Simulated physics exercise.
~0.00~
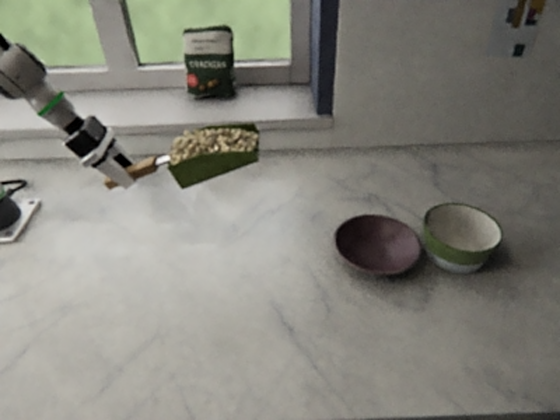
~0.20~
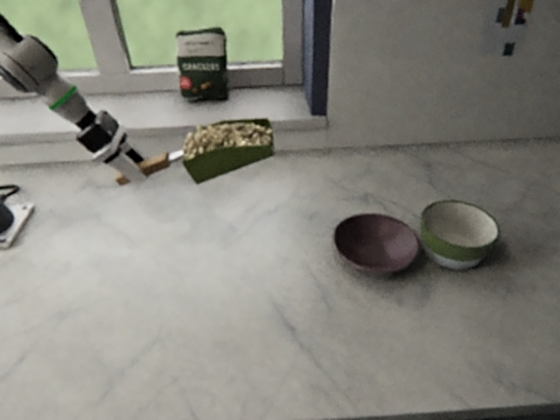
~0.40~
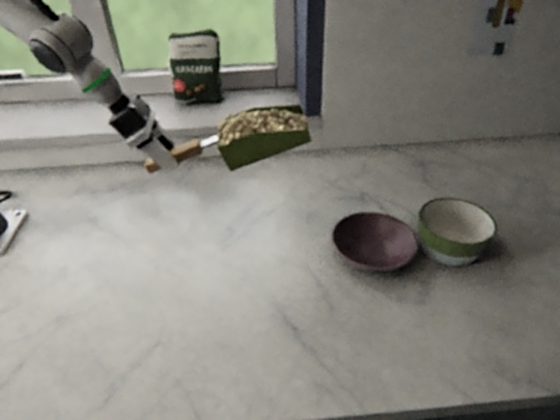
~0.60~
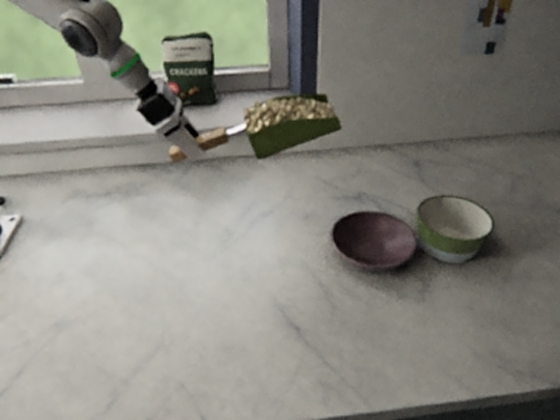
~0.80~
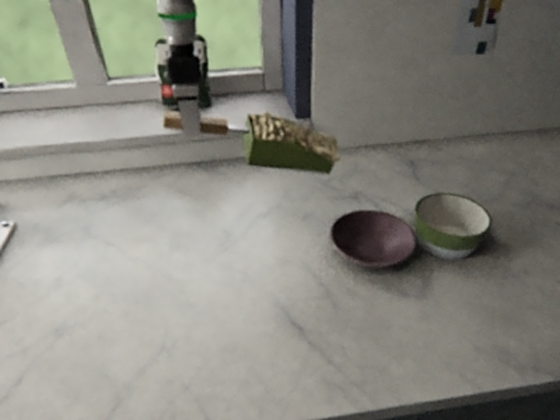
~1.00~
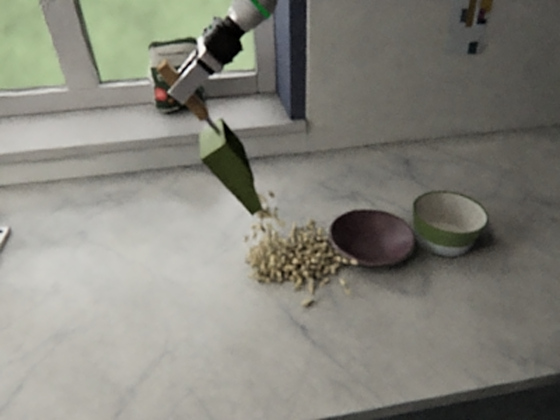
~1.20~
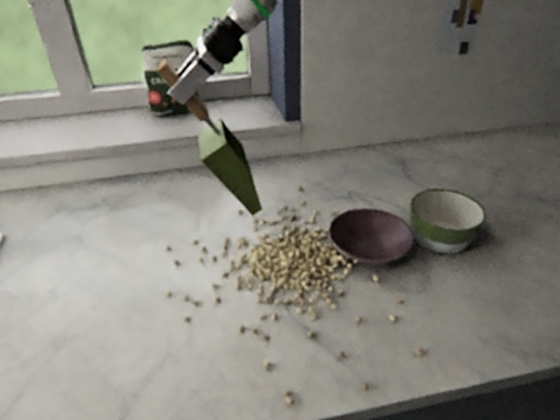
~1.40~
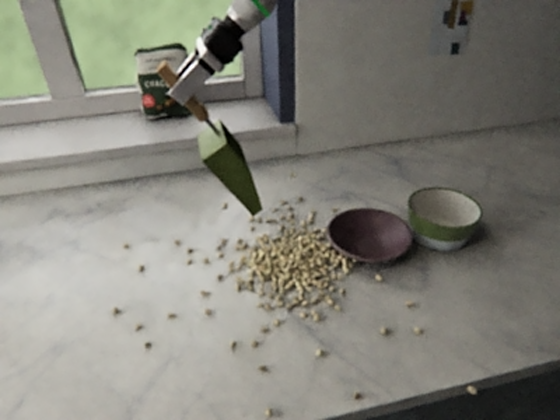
A pale marble-patterned counter below a window is seen from above at an angle, the view drifting slightly. A robot arm at the upper left holds a green scoop heaped with pale beans, while a dark purple bowl and a green-and-white bowl sit side by side at the right, and a dark packet stands on the sill. The arm carries the scoop right toward the bowls, then tips it steeply downward short of them. The beans pour onto the counter left of the purple bowl and scatter outward. The scoop stays tilted above the spread pile, and both bowls remain empty.
